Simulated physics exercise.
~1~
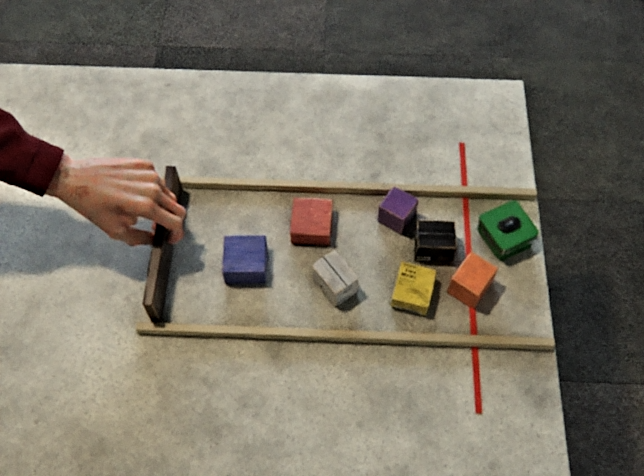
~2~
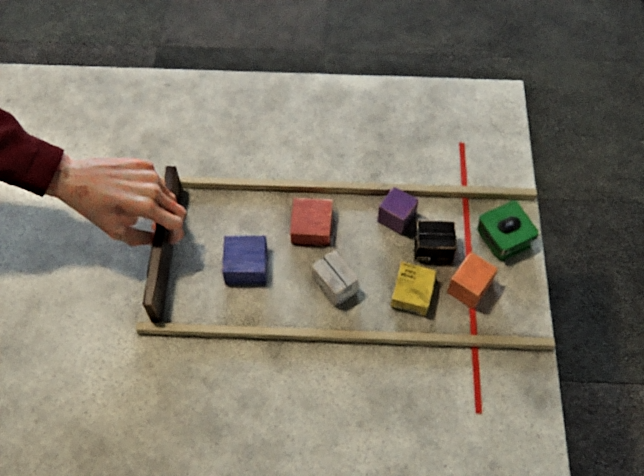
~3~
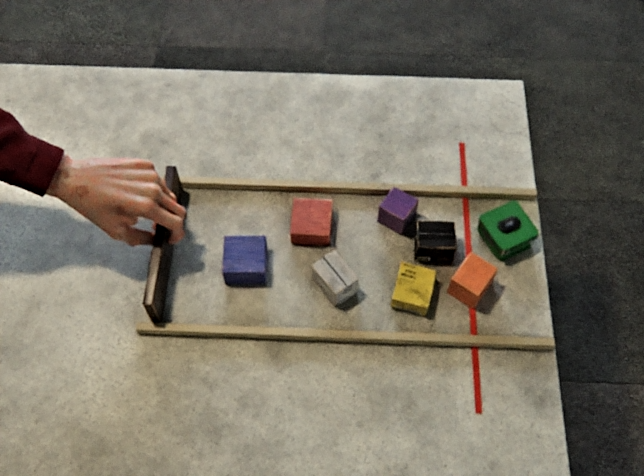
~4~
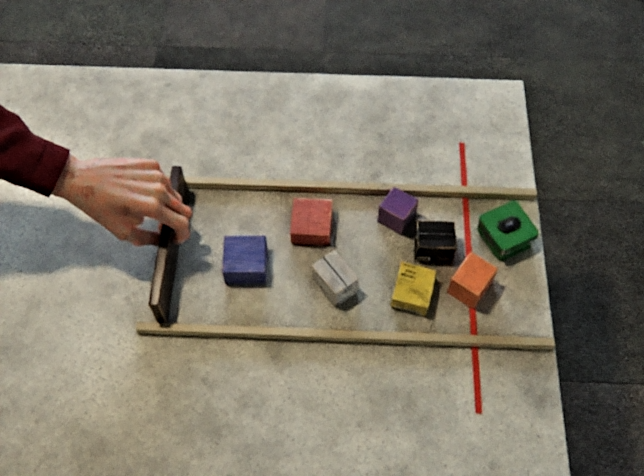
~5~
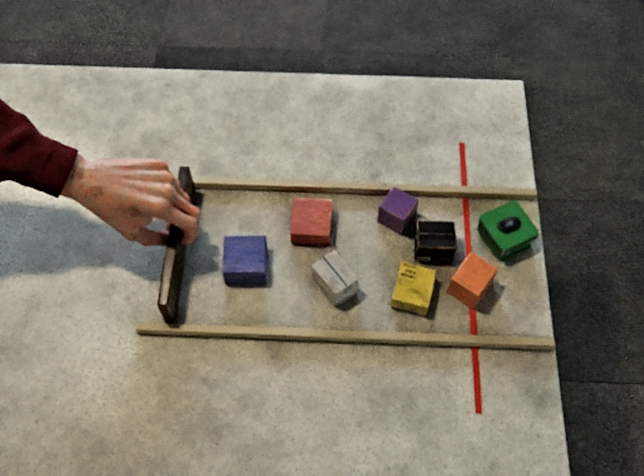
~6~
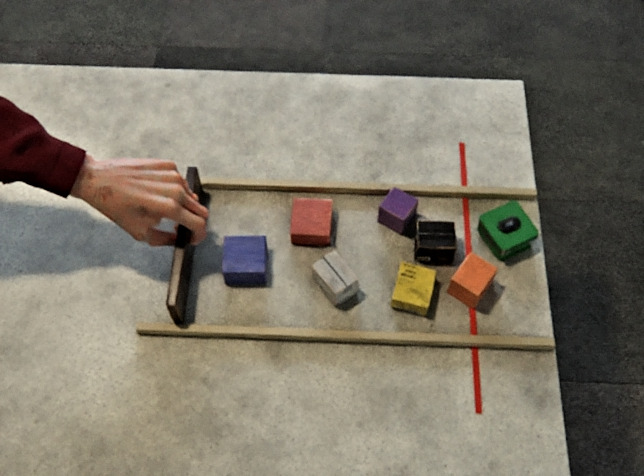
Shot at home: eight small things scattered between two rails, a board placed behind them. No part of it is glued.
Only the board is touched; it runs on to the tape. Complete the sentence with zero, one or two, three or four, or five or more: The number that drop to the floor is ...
The number that drop to the floor is three or four.
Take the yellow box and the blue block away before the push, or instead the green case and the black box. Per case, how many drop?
First 1, then 2.
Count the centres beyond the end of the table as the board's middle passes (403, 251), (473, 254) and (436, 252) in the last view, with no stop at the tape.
0; 3; 1.
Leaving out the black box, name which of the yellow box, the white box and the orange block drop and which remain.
The yellow box? It heads down. The white box? It does not drop. The orange block? It heads down.
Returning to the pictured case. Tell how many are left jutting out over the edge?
The figure is 1.
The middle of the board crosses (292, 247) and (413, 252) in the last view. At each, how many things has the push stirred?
The first number is 3, the next one 8.
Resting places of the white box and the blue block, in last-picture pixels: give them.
White box: (529, 299); blue block: (493, 269).
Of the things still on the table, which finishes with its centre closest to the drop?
Result - the black box.
Early on, none off yet; green case at rest near (506, 231); orange block at rest near (472, 280); black box at rest near (435, 241).
Finally, the number that fall off is three or four; lost, yellow box, orange block and green case.
